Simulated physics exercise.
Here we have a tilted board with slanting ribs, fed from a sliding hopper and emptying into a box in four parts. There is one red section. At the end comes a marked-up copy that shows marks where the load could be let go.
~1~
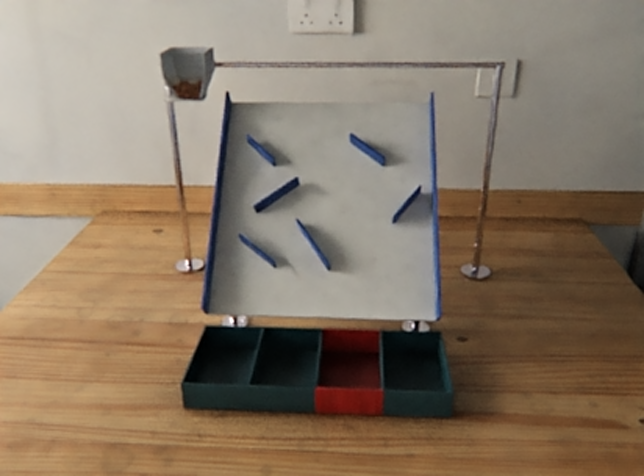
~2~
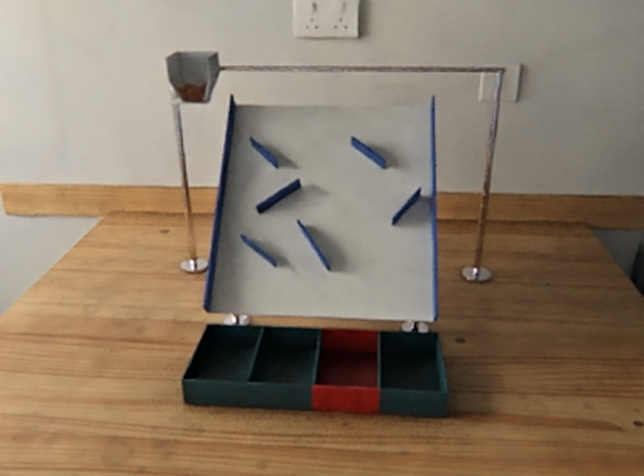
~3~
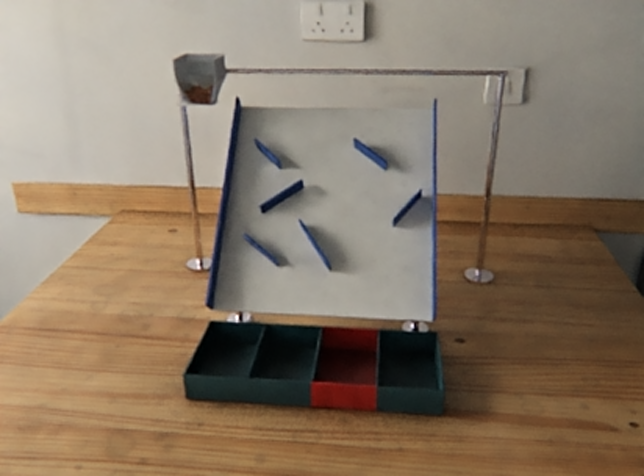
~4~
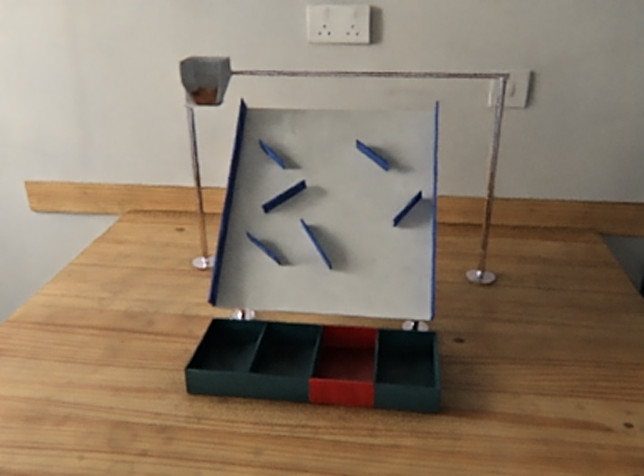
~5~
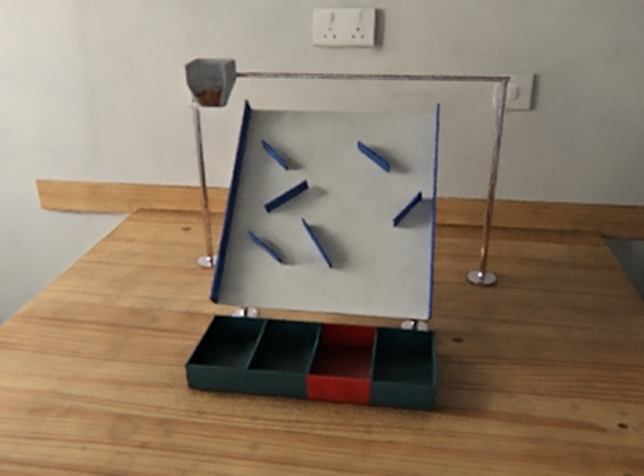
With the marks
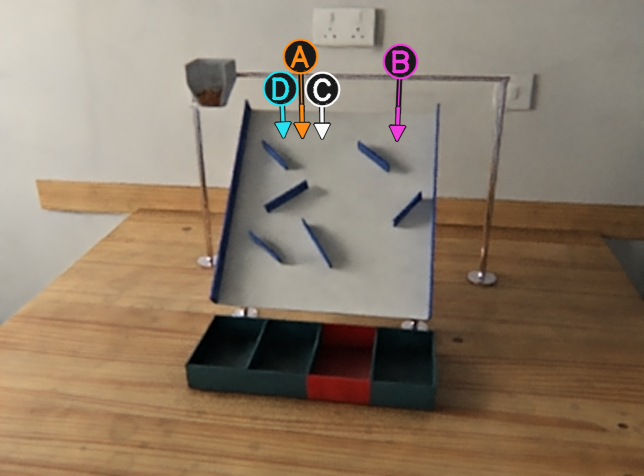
The video shows a tilted board with slanting blue ribs, a small hopper of brown pellets at its upper left, and a green box with one red section below, while the viewpoint shifts slightly and nothing else moves.
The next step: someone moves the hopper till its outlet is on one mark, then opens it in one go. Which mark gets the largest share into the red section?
Take B.
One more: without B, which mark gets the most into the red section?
Mark C.
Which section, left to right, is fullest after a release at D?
The first.
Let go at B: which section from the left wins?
It is the third one.
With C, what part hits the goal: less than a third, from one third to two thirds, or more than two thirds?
It is from one third to two thirds.
On the marked copy, mark A meets the board at (302, 132); mark B meets the board at (397, 135); mark C meets the board at (322, 133); mark D meets the board at (283, 131).
For mark A, about a tenth in the red section, the larger part in other sections, about a tenth outside the box.
For mark B, roughly two thirds in the red section, about a tenth in other sections, roughly a quarter outside the box.
For mark C, roughly half in the red section, roughly half in other sections, just a few outside the box.
For mark D, about a tenth in the red section, the larger part in other sections, just a few held on the board, about a tenth outside the box.
